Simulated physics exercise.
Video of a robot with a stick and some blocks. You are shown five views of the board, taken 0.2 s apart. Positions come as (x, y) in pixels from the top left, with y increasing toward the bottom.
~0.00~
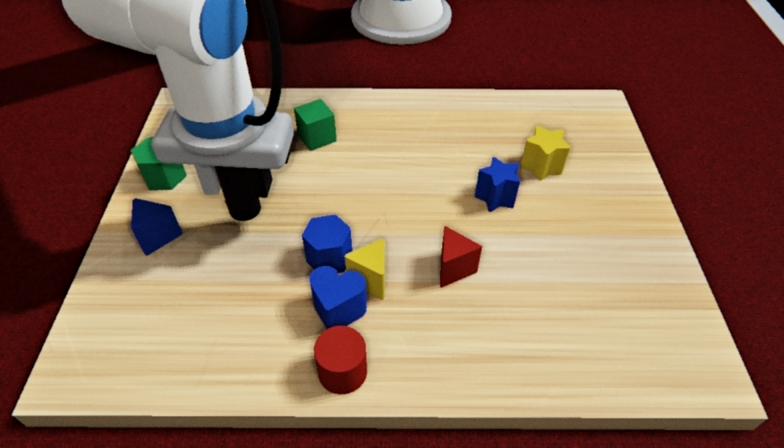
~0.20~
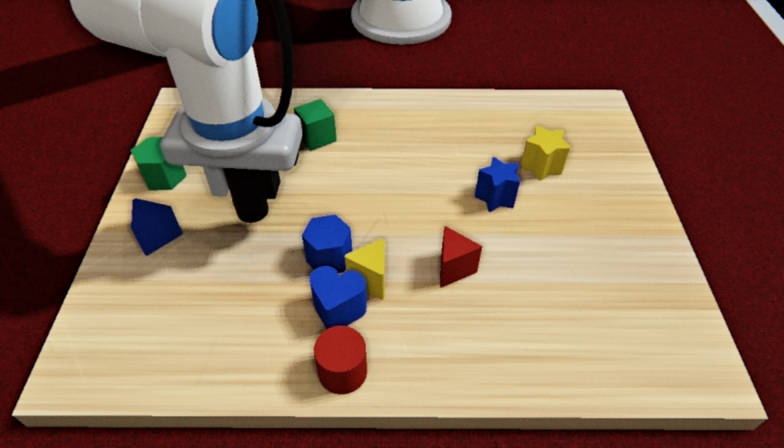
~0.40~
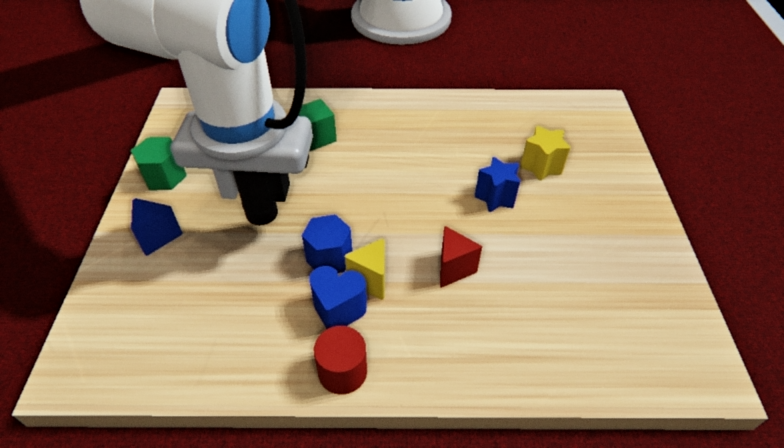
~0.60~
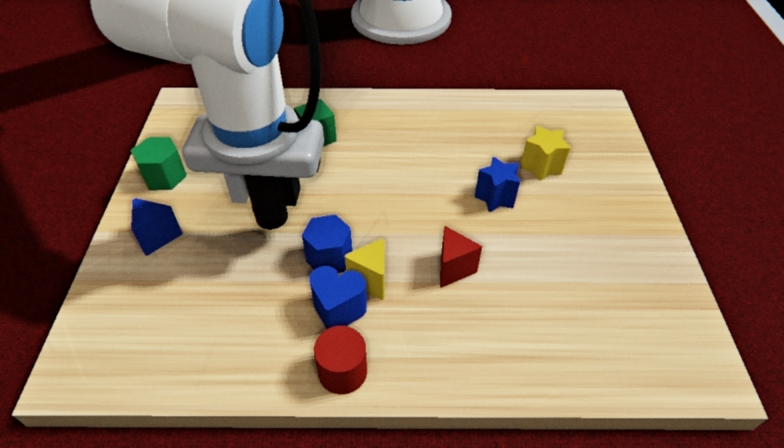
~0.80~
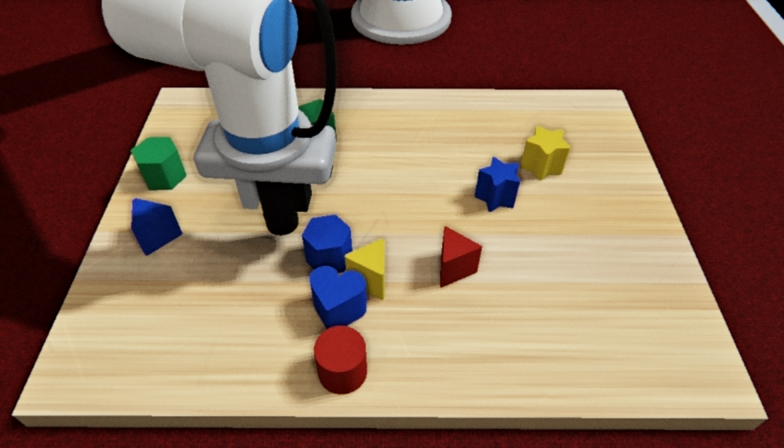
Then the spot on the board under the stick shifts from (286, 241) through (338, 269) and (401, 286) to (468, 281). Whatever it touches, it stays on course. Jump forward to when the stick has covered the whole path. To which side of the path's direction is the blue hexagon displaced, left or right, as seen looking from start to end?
It goes toward the right-hand side.
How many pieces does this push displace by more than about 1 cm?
It will shift three or more blocks.
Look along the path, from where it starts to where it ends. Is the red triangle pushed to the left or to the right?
It heads left.
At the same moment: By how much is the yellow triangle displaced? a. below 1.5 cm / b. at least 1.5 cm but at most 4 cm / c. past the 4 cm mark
The answer is c.
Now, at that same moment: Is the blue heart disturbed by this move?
It ends up on the same spot.
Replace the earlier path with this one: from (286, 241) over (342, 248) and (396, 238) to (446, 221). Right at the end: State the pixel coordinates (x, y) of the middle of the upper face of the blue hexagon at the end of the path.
Near (381, 247).
The first path, step by step. One third of the way, stick at (338, 253); blue hexagon at (373, 256); yellow triangle at (404, 273), turned 35° anticlockwise.
Two thirds of the way, stick at (403, 270); blue hexagon at (438, 279), turned 20° clockwise; yellow triangle at (467, 303), turned 20° anticlockwise; red triangle at (461, 244), turned 20° anticlockwise.
At the end, stick at (471, 265); blue hexagon at (496, 288), turned 70° clockwise; blue heart in place; yellow triangle at (495, 322), turned 30° clockwise; red triangle at (494, 239), turned 60° anticlockwise.
